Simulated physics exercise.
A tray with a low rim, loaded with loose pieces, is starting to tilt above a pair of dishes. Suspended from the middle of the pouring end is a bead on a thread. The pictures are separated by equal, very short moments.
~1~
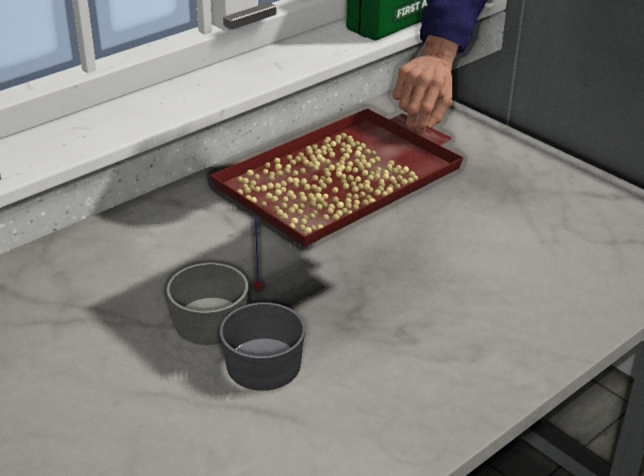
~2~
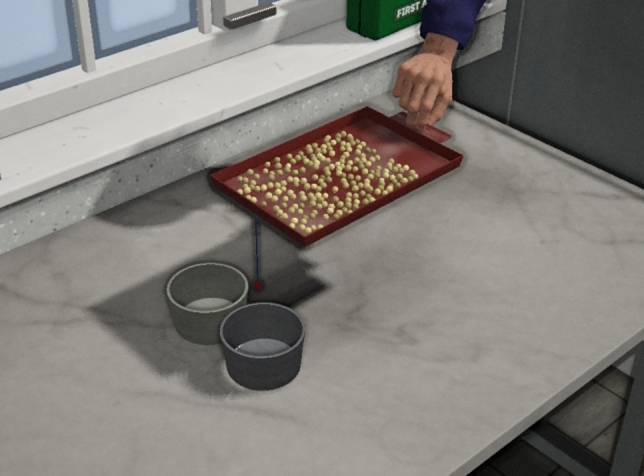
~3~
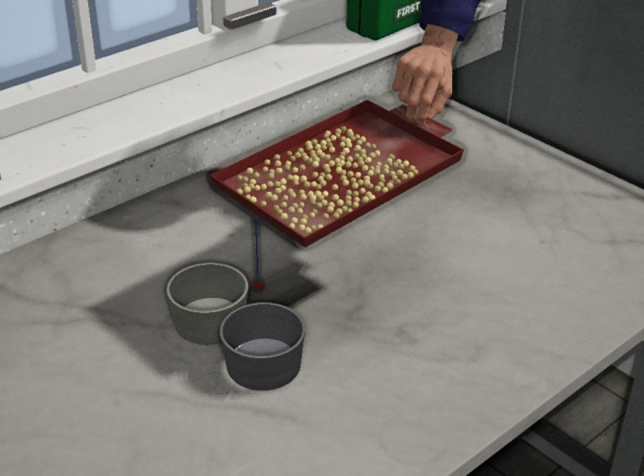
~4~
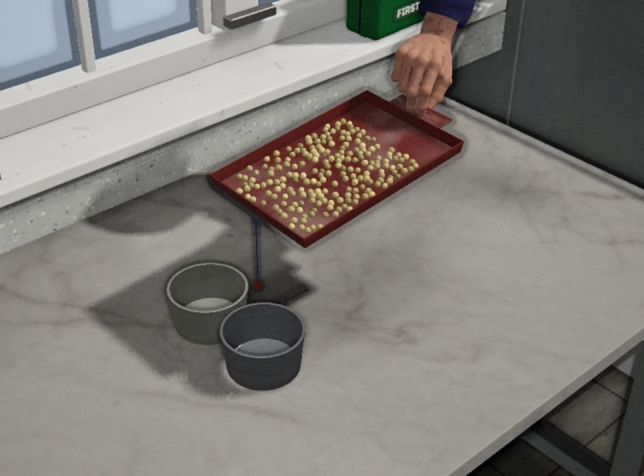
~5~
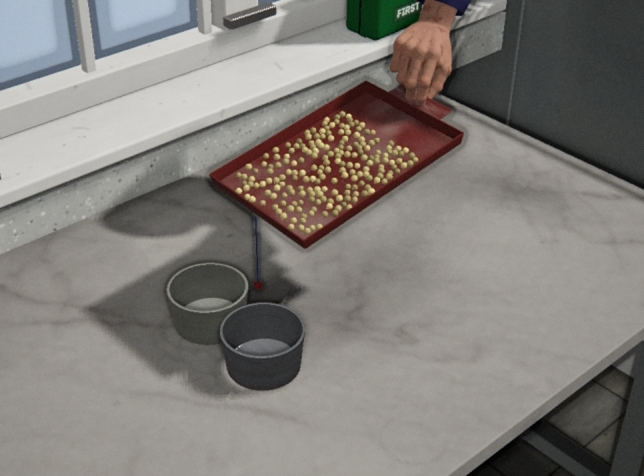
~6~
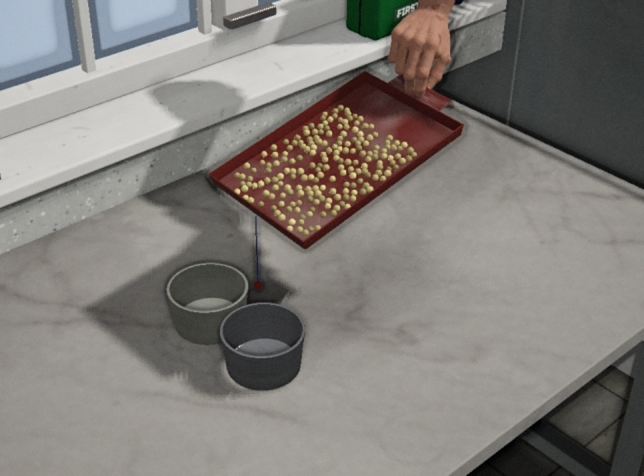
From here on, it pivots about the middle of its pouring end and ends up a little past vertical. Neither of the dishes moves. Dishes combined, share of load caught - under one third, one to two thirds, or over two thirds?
Over two thirds.
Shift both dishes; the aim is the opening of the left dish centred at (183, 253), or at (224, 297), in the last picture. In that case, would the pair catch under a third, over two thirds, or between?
Position 1 - below one third; position 2 - more than two thirds.
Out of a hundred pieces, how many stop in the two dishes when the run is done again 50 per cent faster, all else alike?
Roughly 80 %.
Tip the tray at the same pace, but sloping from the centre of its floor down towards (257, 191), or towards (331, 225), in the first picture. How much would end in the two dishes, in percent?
80 % then 40 %, roughly.
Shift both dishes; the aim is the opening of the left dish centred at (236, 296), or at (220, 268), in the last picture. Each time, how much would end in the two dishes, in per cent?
About 80 per cent, then about 30 per cent.
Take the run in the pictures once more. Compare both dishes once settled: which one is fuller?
The right-hand one comes out ahead.
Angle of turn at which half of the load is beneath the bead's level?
100°, roughly.
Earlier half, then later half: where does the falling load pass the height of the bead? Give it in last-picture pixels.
Close to (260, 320), then close to (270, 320).
Soon after the last picture, tray tipped steeply; nearly all on the tray; a stray few in the right dish; a stray few outside both; a stray few in the air.
A little later, tray tipped right over; about half on the tray; a small part in the right dish; a stray few outside both; about a third in the air.
Later still, tray tipped past a quarter turn; most in the right dish; a small part in the left dish; about a quarter outside both.
At rest, tray tipped past a quarter turn; most in the right dish; a small part in the left dish; about a quarter outside both.
